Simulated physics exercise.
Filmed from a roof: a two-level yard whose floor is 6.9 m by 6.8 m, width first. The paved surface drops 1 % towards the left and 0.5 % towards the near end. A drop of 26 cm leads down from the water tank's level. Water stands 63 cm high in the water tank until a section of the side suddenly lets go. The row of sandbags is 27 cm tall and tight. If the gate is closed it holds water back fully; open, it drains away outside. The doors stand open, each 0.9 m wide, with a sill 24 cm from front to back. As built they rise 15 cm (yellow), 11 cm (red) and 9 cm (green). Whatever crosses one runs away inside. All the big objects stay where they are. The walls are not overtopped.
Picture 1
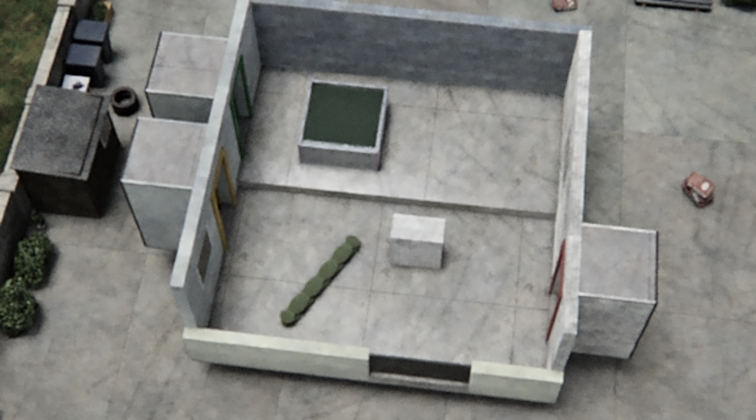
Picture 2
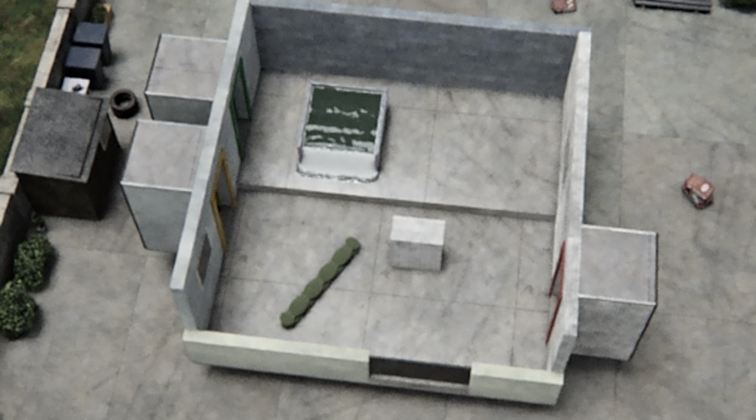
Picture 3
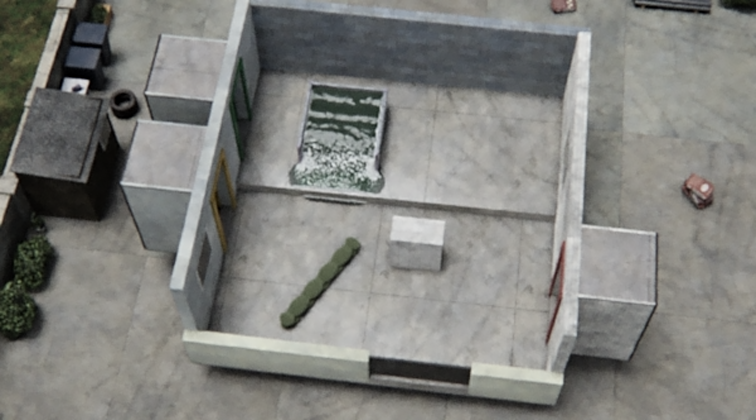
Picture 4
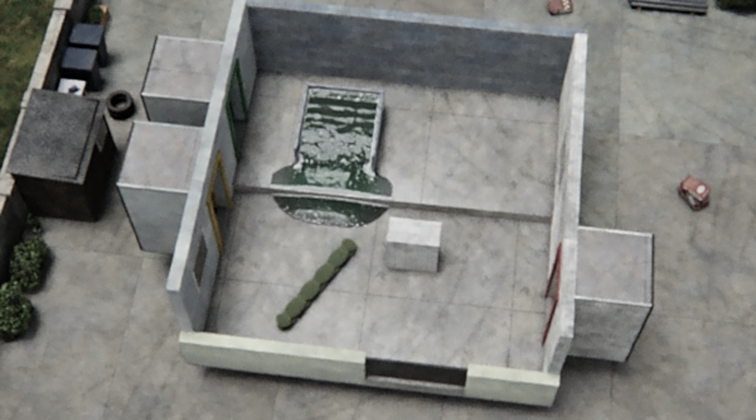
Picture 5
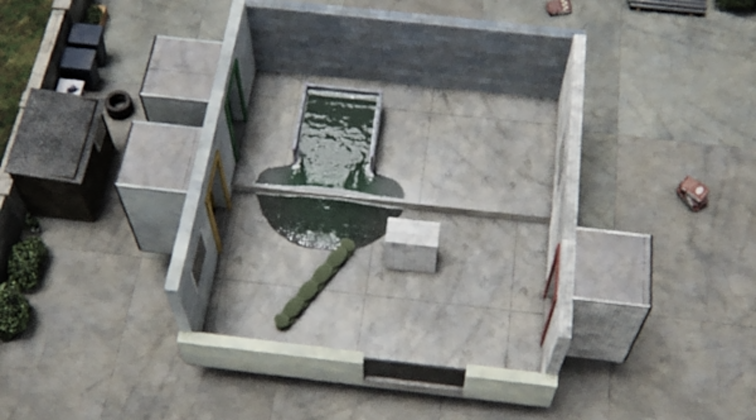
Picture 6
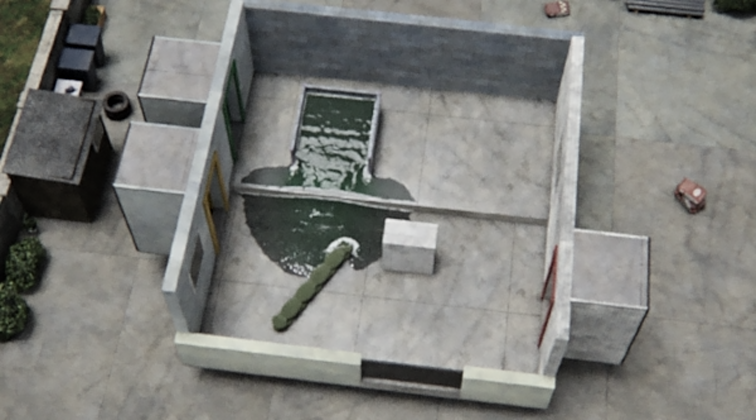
In a walled two-level yard, dark water pours from a tank's near side, crosses the step and spreads around a hedge's end.
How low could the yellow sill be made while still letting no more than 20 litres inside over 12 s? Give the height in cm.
About 8 cm.
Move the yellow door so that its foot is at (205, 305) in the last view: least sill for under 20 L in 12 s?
About 24 cm.
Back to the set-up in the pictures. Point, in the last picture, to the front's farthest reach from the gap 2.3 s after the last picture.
Near (481, 383).
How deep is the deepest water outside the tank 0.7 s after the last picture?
Roughly 30 cm.
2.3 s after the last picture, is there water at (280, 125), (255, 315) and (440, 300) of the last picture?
In that order: Not reached, under water, still dry.
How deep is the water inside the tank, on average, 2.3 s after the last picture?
Roughly 10 cm on average.
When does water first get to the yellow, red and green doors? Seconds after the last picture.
Yellow 0.4 s, red 5.0 s, green not in the 12 s.
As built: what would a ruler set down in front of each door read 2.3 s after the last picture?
In cm: Yellow 6, red 0, green 0.
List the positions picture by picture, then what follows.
In the first picture, still water, 63 cm deep, in the water tank at (344, 118); the yellow door at (224, 202) is dry.
In the second picture, the front is at (303, 173), 0.2 m from the gap at (339, 162); 0.3 m2 of floor is wet, 63 cm left at the back.
In the third picture, the front is at (350, 201), 0.7 m from the gap at (338, 163); 1.0 m2 of floor is wet, 62 cm left at the back.
In the fourth picture, the gap is at (335, 164), the front 1.2 m out at (315, 221); the back of the water tank holds 56 cm.
In the fifth picture, water pours out at (334, 165) and has run 1.7 m, to (301, 243); about 7 cm deep outside, 54 cm at the back.
In the sixth picture, the front is at (303, 272), 2.4 m from the gap at (332, 166); 5.6 m2 of floor is wet, 50 cm left at the back; 0.7 m in a straight line remain to the yellow door at (216, 207).
Then, 0.7 s after the last picture water covers 25 % of the floor, deepest (30 cm) near (339, 246); 6 cm at the yellow door, 0 litres in over its 15 cm sill.
Then, 2.3 s after the last picture water covers 40 % of the floor, deepest (34 cm) near (196, 350); 6 cm at the yellow door, 0 litres in over its 15 cm sill.
Then, 11.3 s after the last picture water covers 55 % of the floor, deepest (13 cm) near (323, 291); 8 cm at the yellow door, 0 litres in over its 15 cm sill.
At the yellow door as built, the water peaked near 13 cm, 6.7 s after the last picture.
Run again over the same 12 s with other heights there, 39 litres in over 6.5 cm, 10 litres over 9 cm. The limit of 20 litres is kept from about 8 cm up.
